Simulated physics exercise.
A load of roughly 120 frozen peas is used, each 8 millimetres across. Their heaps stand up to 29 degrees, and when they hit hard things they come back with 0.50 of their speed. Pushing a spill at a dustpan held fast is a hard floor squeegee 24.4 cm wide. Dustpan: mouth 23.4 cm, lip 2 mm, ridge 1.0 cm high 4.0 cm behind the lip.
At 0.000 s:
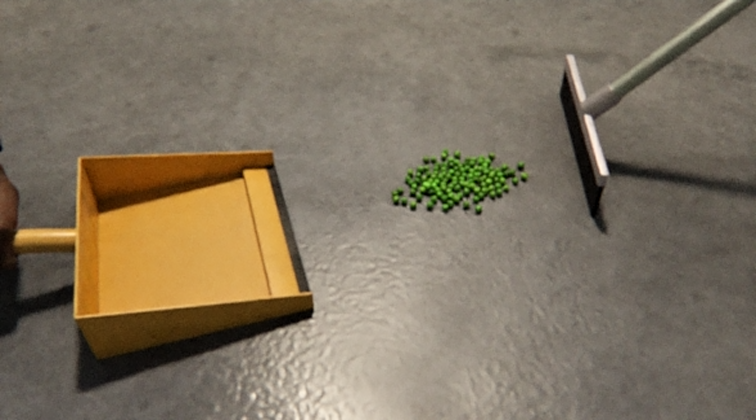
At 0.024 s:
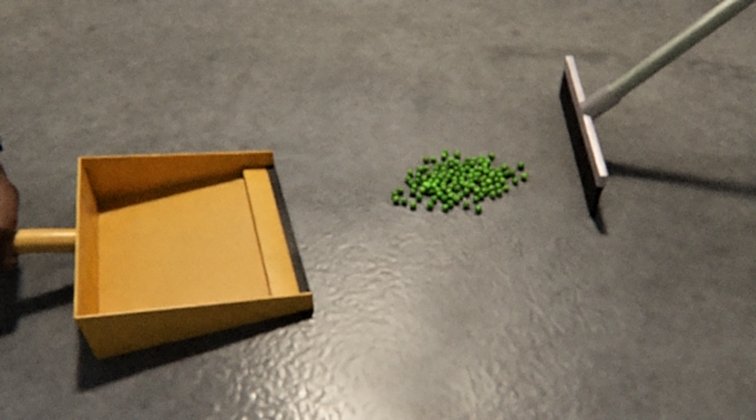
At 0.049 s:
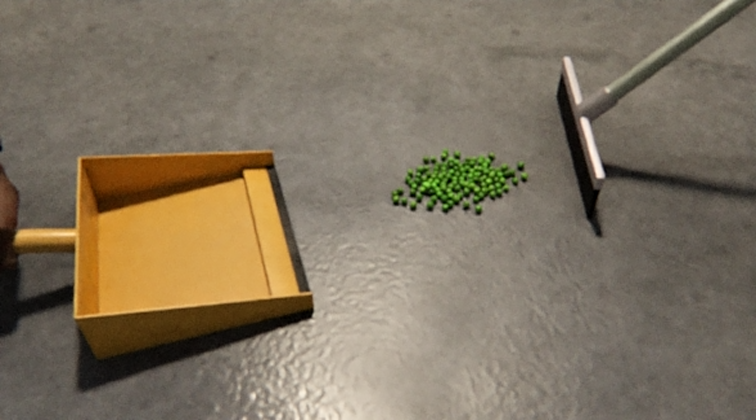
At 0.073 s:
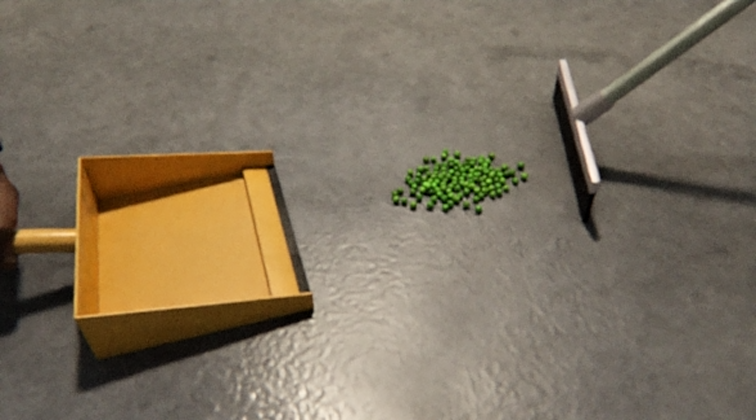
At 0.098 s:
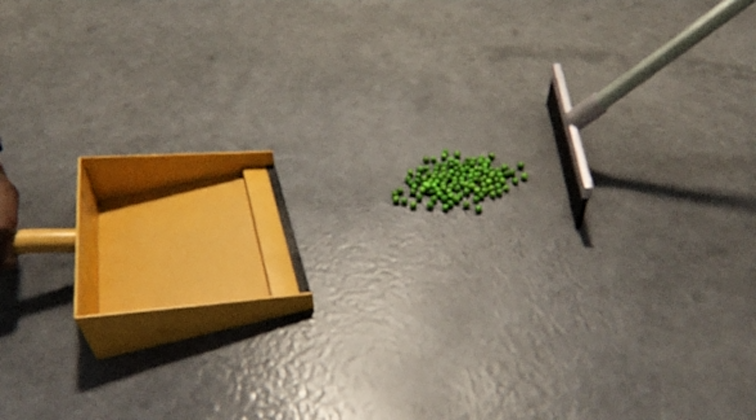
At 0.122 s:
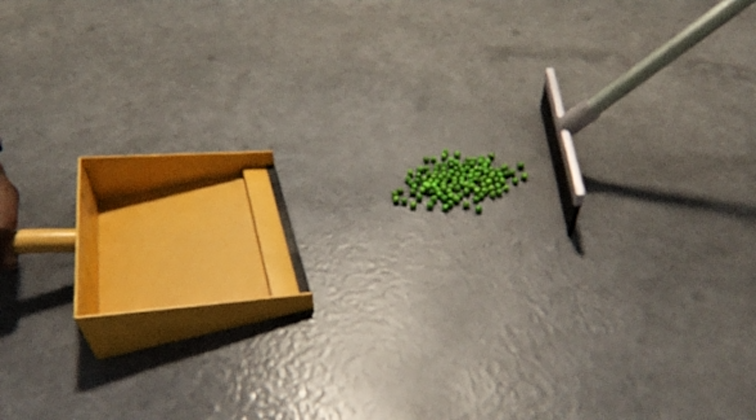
A hand at the left edge held a yellow dustpan still on the grey floor, while a squeegee on the right slid slightly left and toward the viewer, leaving the small green peas untouched.
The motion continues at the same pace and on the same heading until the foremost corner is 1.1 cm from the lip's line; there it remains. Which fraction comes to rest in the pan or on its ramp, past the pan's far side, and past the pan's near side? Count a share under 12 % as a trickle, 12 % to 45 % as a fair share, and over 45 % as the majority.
In order: Pan: A slim portion; far side: A slim portion; near side: A slim portion.
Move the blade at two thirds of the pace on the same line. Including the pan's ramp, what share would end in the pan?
In that case close to 0 per cent.
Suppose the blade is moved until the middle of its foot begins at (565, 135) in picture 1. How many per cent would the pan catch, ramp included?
I'd estimate about 0 per cent.
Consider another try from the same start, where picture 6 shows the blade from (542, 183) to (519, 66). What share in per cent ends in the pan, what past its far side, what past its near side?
Pan 15 % / far 35 % / near 0 %.
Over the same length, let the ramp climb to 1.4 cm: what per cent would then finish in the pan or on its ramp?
I'd guess close to 0 per cent.
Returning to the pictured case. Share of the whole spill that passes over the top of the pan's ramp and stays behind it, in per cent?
I'd put it near 0 per cent.
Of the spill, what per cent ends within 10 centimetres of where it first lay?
40 %.
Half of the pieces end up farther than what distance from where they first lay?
Median: Approx. 12 cm.
After 0.38 s, middle of the blade 20 cm from the lip; 0 % over the lip, far side 0 %, near side 0 %.
After 0.55 s, middle of the blade 10 cm from the lip; 0 % over the lip, far side 0 %, near side 0 %.
After 0.84 s, middle of the blade 5 cm from the lip; 0 % over the lip, far side 5 %, near side 5 %.
At rest (1.5 s), pan 0 %, far side 5 %, near side 5 %, in front of the lip or behind the blade 95 %.
